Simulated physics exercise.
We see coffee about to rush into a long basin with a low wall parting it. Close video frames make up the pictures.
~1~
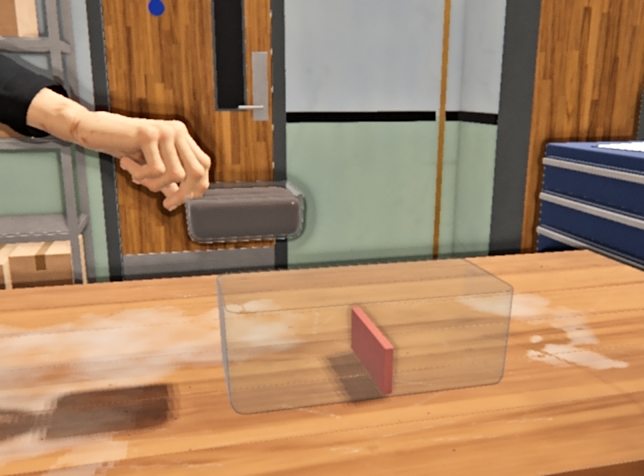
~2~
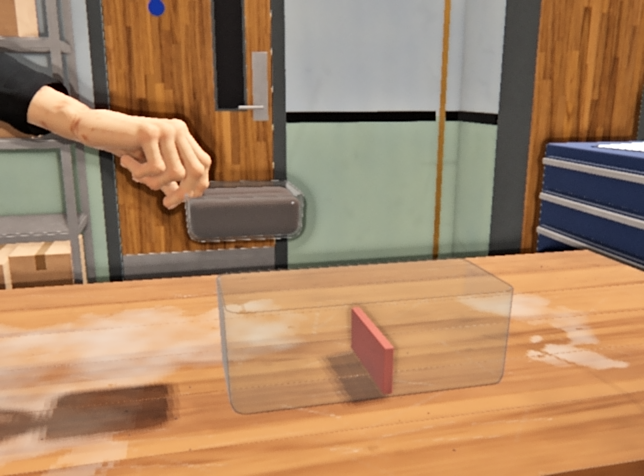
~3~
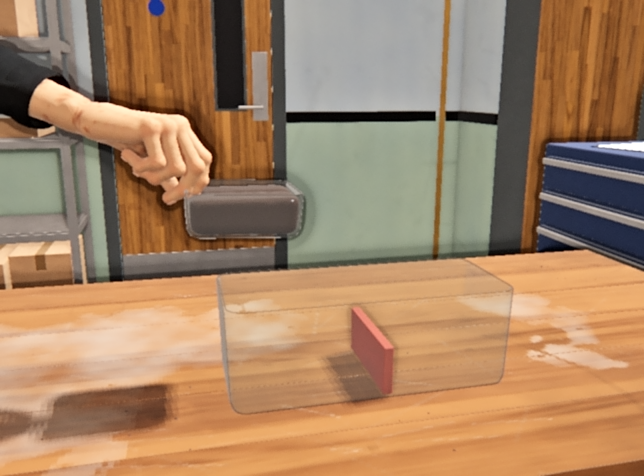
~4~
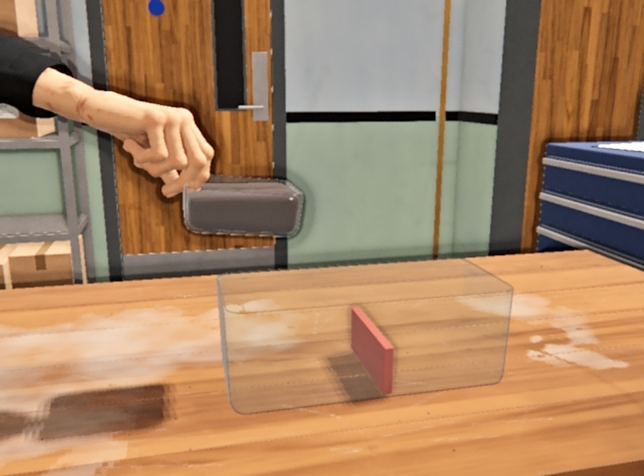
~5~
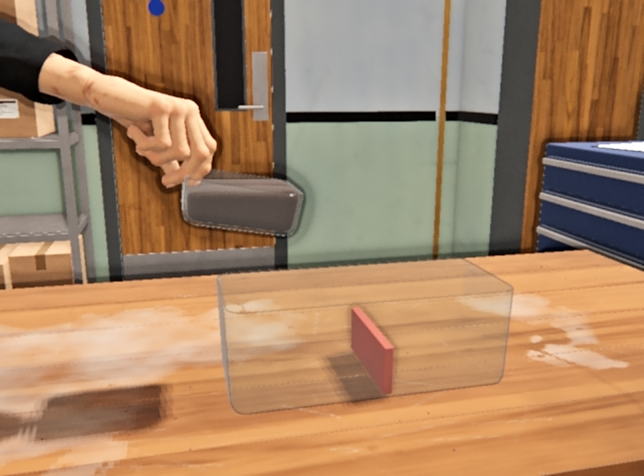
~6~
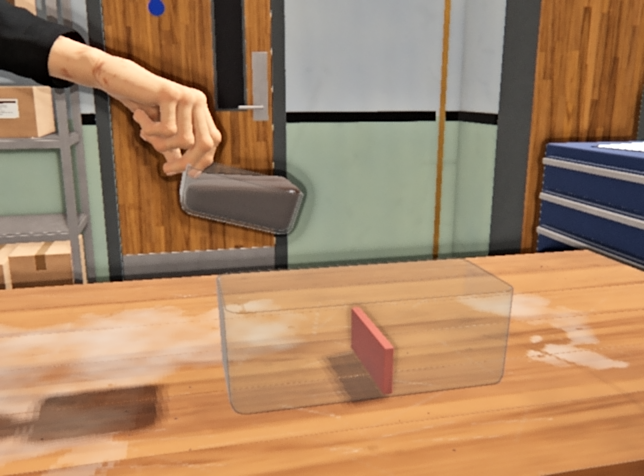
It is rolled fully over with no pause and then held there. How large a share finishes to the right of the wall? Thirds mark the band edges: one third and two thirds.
I would say between a third and two thirds ends up on that side.
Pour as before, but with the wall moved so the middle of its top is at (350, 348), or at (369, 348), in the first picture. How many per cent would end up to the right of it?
Result: 75 % first, 65 % second.
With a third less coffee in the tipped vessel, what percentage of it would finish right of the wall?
That share would be some 20 parts in a hundred.
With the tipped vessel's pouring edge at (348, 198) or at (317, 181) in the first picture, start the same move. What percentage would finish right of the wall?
95 % and 75 %.
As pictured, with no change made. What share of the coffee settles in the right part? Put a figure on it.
It comes to some 55 per cent.
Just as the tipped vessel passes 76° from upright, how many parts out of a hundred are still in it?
Around 20 in a hundred has not poured out yet.
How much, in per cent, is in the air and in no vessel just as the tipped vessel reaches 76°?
Close to 50 per cent.
A moment on, the tilt is 76° and 19 per cent is still to pour, 23 is left of the wall and 7 right of it.
Next, the tilt is 110° and 2 per cent is still to pour, 34 is left of the wall and 57 right of it.
Then the tilt is 115° and 0 per cent is still to pour, 42 is left of the wall and 57 right of it.
Later the tilt is 115° and 0 per cent is still to pour, 42 is left of the wall and 57 right of it.
At rest 41 per cent lies left of the wall, 57 right of it and 1 outside.
